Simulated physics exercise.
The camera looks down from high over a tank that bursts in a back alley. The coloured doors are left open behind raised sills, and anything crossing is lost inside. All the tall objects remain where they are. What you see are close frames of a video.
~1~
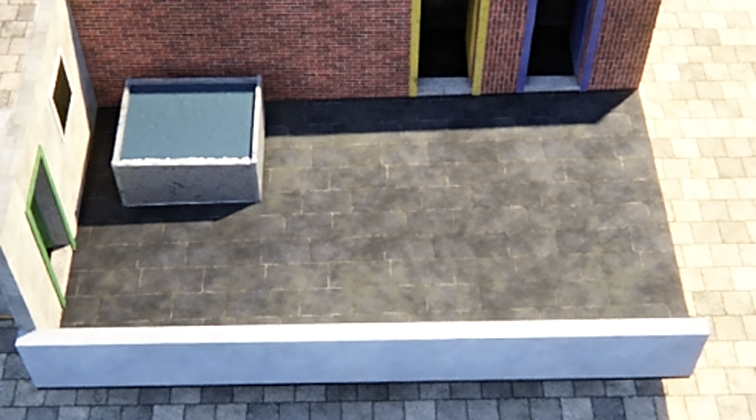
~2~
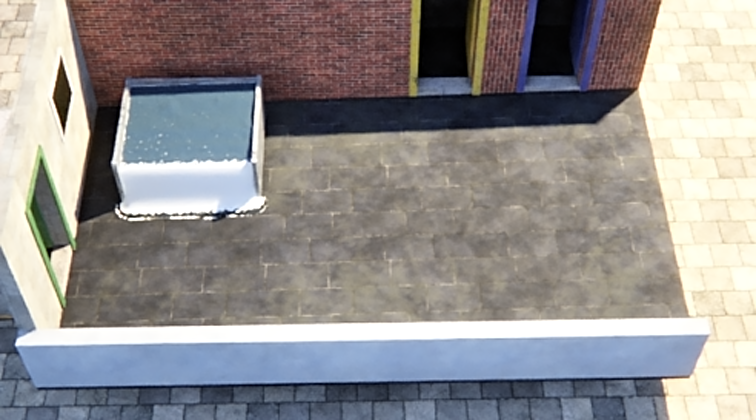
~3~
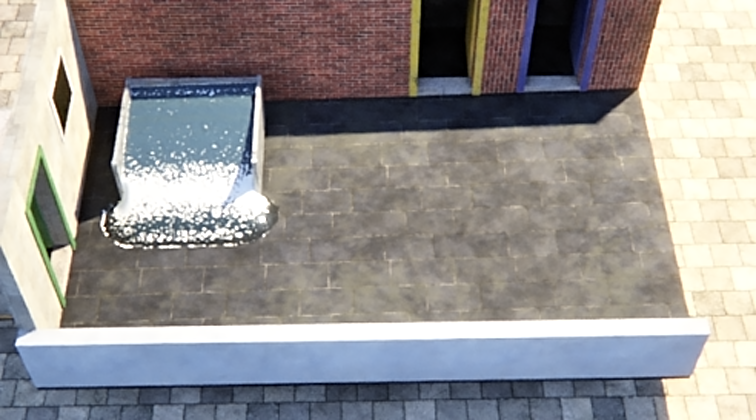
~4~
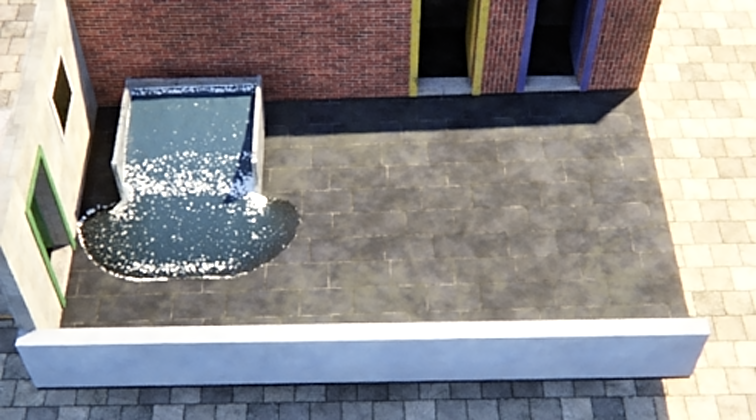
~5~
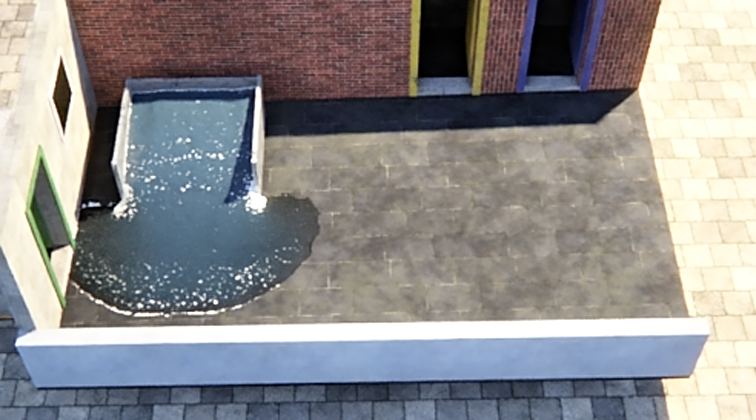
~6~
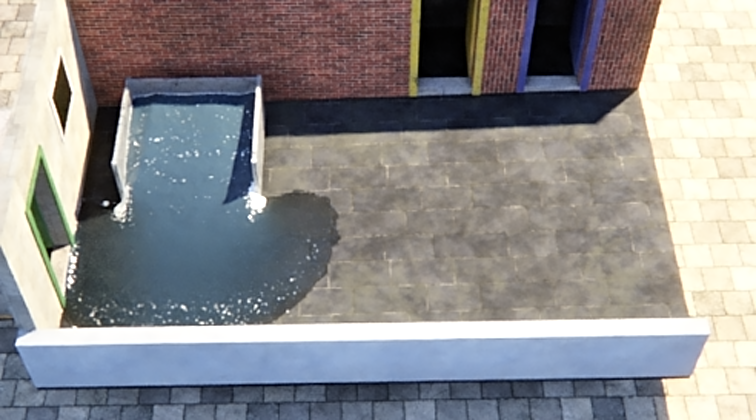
Water bursting through the front of a tank in a paved alley, foaming and spreading toward the low white wall.
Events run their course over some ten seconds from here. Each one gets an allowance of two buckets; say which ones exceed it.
At the end, I expect the blue door to stop at two buckets or less. I expect the yellow door to stop at two buckets or less. I expect the green door to go past two buckets.
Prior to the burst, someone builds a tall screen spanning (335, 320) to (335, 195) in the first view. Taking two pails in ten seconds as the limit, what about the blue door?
Taking them one at a time, blue stays within the limit.
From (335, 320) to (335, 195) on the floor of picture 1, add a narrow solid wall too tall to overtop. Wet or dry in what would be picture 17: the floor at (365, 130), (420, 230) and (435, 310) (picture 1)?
One after the other: Free of water, free of water, flooded.
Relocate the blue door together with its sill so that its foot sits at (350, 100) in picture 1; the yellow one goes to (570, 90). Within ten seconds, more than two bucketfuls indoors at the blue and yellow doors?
Result - blue door does not reach it, yellow door does not reach it.
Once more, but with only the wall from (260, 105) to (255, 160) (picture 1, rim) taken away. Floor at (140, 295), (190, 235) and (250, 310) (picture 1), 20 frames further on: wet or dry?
Untouched, untouched, untouched.
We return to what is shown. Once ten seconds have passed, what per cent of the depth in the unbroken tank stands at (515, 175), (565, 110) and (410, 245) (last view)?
At the three places, in the order asked: Around 6, 4 and 4 per cent.
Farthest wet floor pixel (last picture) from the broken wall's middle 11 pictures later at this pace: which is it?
Roughly at (488, 348).
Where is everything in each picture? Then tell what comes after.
The first picture shows still water in the tank at (190, 123).
In the second picture, water pours out at (190, 189) and has run to (121, 206).
In the third picture, the front is at (110, 225), out from the gap at (190, 190).
In the fourth picture, water pours out at (191, 192) and has run to (94, 252).
In the fifth picture, water pours out at (191, 192) and has run to (99, 296).
In the sixth picture, water pours out at (191, 193) and has run to a hidden place.
A moment on, water covers 30 % of the floor; the blue door not reached, the yellow door not reached, the green door under two buckets in.
Next, water covers 30 % of the floor; the blue door not reached, the yellow door not reached, the green door over two buckets in.
Then, water covers 55 % of the floor; the blue door not reached, the yellow door not reached, the green door far over two buckets in.
Later, water covers 95 % of the floor; the blue door not reached, the yellow door wet at the sill, nothing in, the green door far over two buckets in.
In the end, water covers 85 % of the floor; the blue door wet at the sill, nothing in, the yellow door wet at the sill, nothing in, the green door far over two buckets in.
